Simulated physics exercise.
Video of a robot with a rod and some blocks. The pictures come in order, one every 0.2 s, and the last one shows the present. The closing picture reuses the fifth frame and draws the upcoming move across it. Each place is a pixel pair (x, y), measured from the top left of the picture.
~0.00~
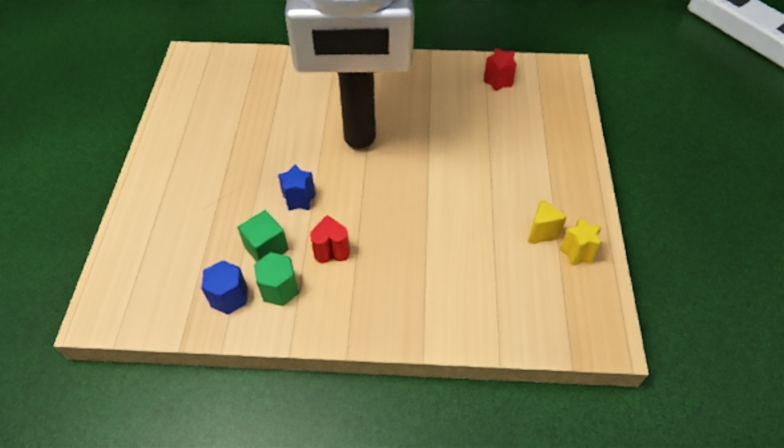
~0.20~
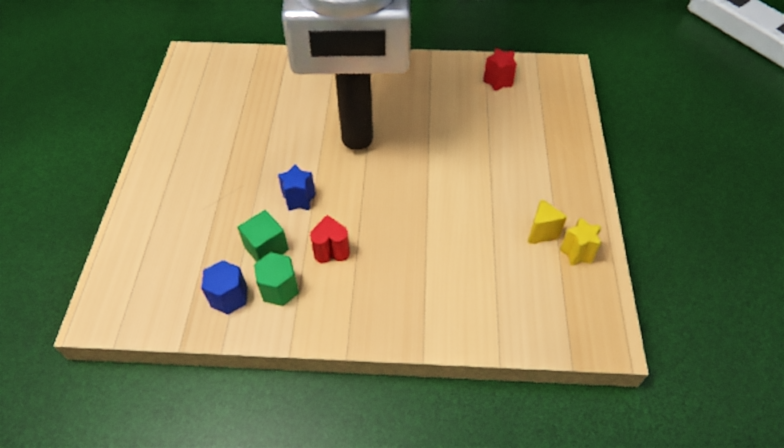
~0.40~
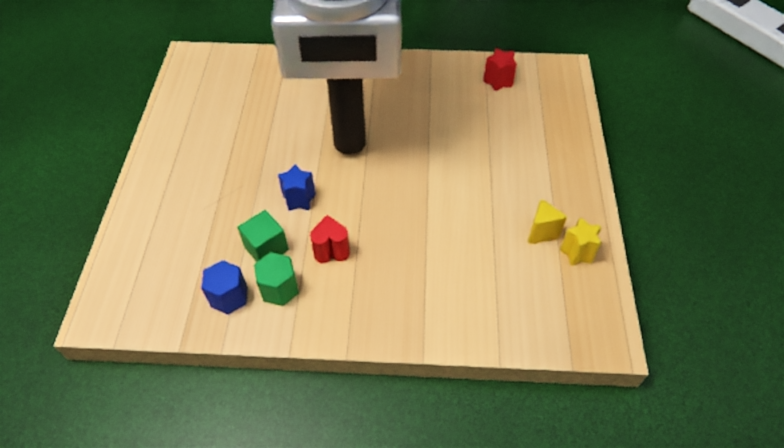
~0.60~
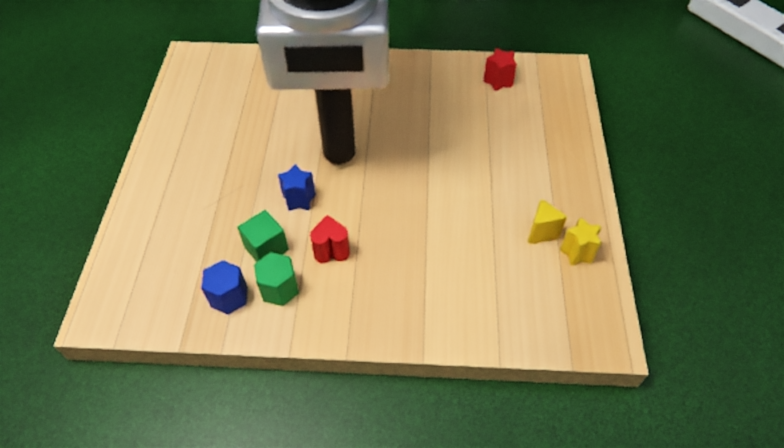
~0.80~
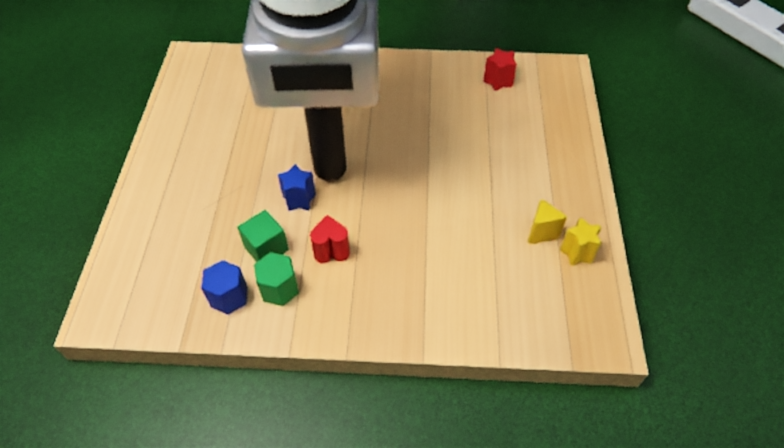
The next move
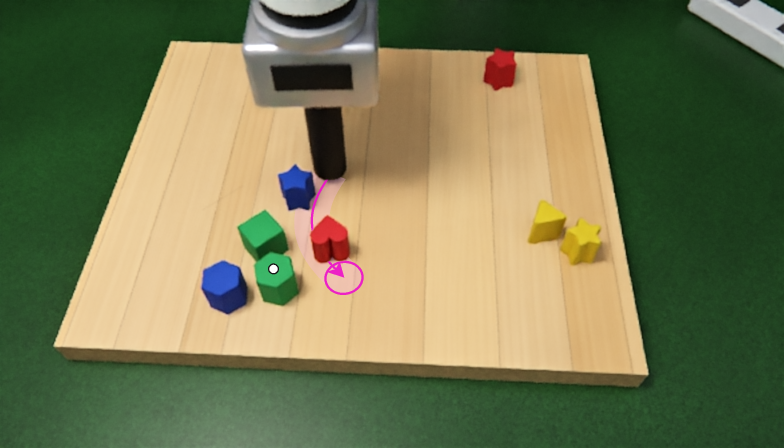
To begin with, a black rod held by a grey robotic tool points down at a wooden board scattered with blue, green, red and yellow blocks. The rod shifts slightly left, then moves down and left to beside the blue star-shaped block, while the blocks stay still.
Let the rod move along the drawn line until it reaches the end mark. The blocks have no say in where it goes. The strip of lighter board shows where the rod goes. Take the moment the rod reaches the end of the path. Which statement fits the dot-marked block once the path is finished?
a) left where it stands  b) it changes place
The answer is a.
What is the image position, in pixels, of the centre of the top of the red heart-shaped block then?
At (364, 279).
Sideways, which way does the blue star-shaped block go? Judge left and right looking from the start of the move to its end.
Out to the right.
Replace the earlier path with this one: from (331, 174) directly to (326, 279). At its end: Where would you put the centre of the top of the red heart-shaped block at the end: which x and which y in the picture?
The middle of its upper face should be somewhere near (343, 282).
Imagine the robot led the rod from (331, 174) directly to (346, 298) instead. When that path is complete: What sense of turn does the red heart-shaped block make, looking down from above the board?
Its rotation is clockwise.
The drawn path runs from (331, 174) over (314, 207) and (317, 244) to (344, 278); the dot is on the green six-sided block.
On the path given first. One third of the way, rod at (313, 202); blue star-shaped block at (279, 190), turned 50° clockwise.
Two thirds of the way, rod at (317, 239); blue star-shaped block at (277, 192), turned 65° clockwise; red heart-shaped block at (336, 244).
At the end, rod at (343, 273); green six-sided block not moved; blue star-shaped block at (277, 192), turned 65° clockwise; red heart-shaped block at (364, 279).
